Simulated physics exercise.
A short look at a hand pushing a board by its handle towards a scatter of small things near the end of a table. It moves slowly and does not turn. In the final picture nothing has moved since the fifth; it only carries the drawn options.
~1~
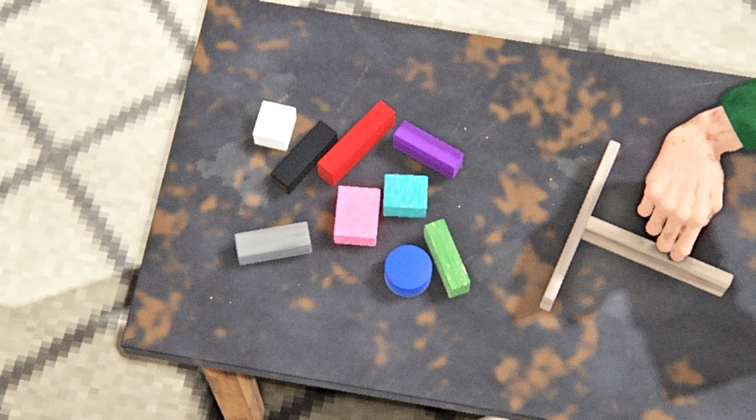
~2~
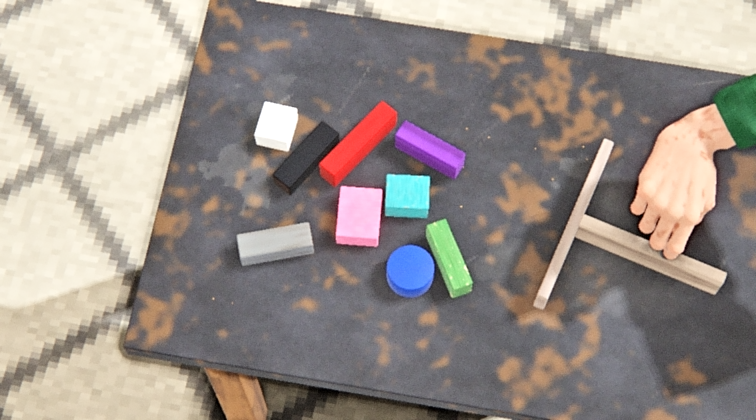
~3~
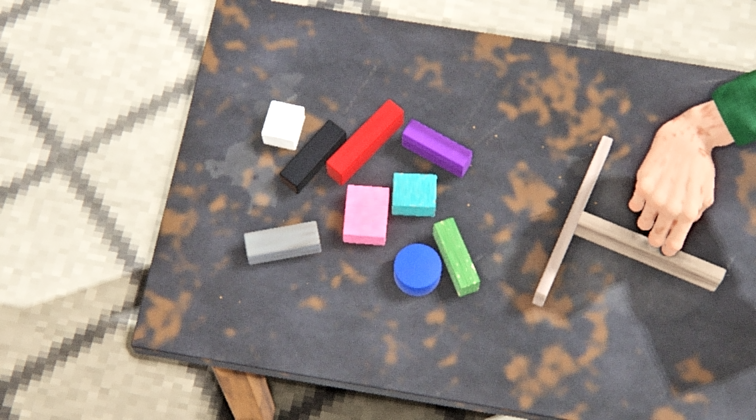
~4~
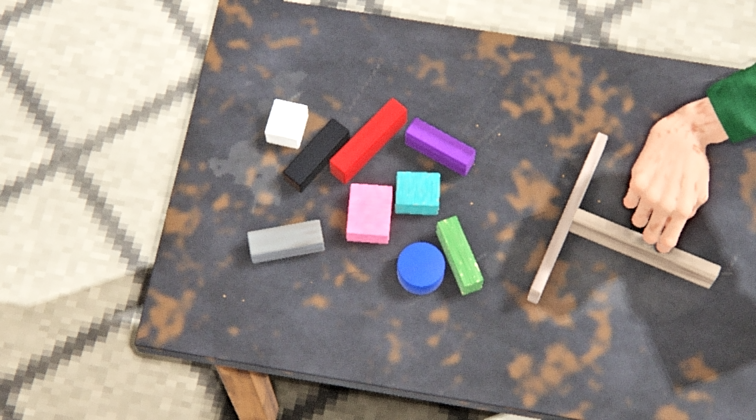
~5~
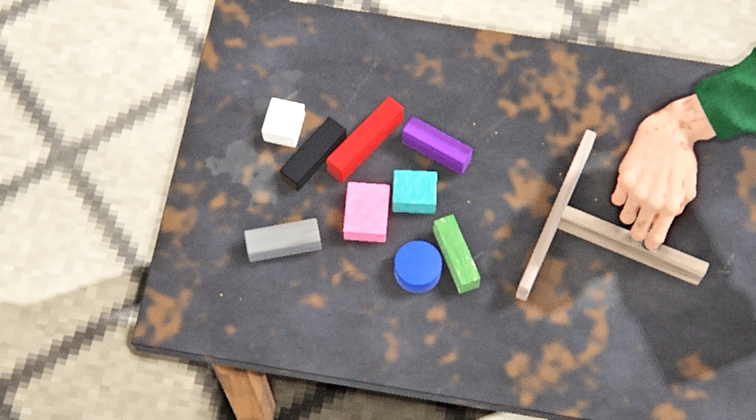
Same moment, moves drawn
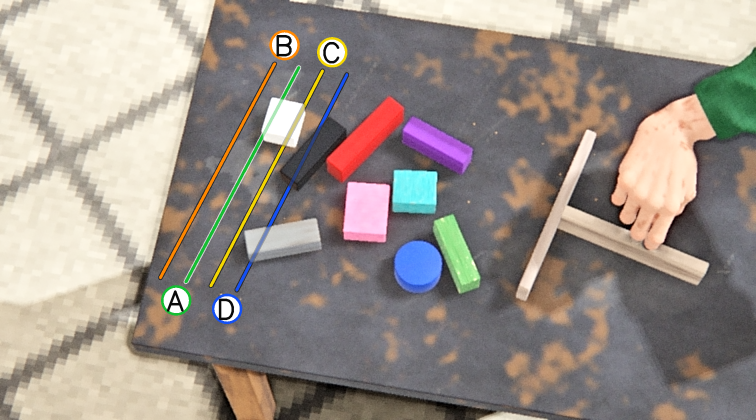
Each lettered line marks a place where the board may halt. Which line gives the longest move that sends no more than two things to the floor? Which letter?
No third one falls up to A.
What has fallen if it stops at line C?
It is the grey stick.
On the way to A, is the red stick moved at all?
Yes.
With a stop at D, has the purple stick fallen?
No.
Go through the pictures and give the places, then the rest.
The first picture shows turquoise block (405, 196); black stick (304, 157); board (583, 218).
The second picture shows board (577, 217); white block (277, 127).
The third picture shows board (575, 214); purple stick (437, 148).
The fourth picture shows board (570, 211); blue tin (421, 268).
The fifth picture shows board (559, 208); turquoise block (415, 192); black stick (314, 154); grey stick (283, 241).
On the marked copy, A at (244, 171); B at (219, 167); C at (268, 175); D at (293, 179).
Taking A. A third of the way, board (445, 190); blue tin (363, 255); purple stick (425, 143).
Two thirds of the way, board (333, 172); grey stick (222, 221); white block (256, 107).
When it is over, board (245, 159); grey stick over the edge; white block (197, 71); one fallen.
As for the rest, B drops five; C is within the limit but short; D is within the limit but short.
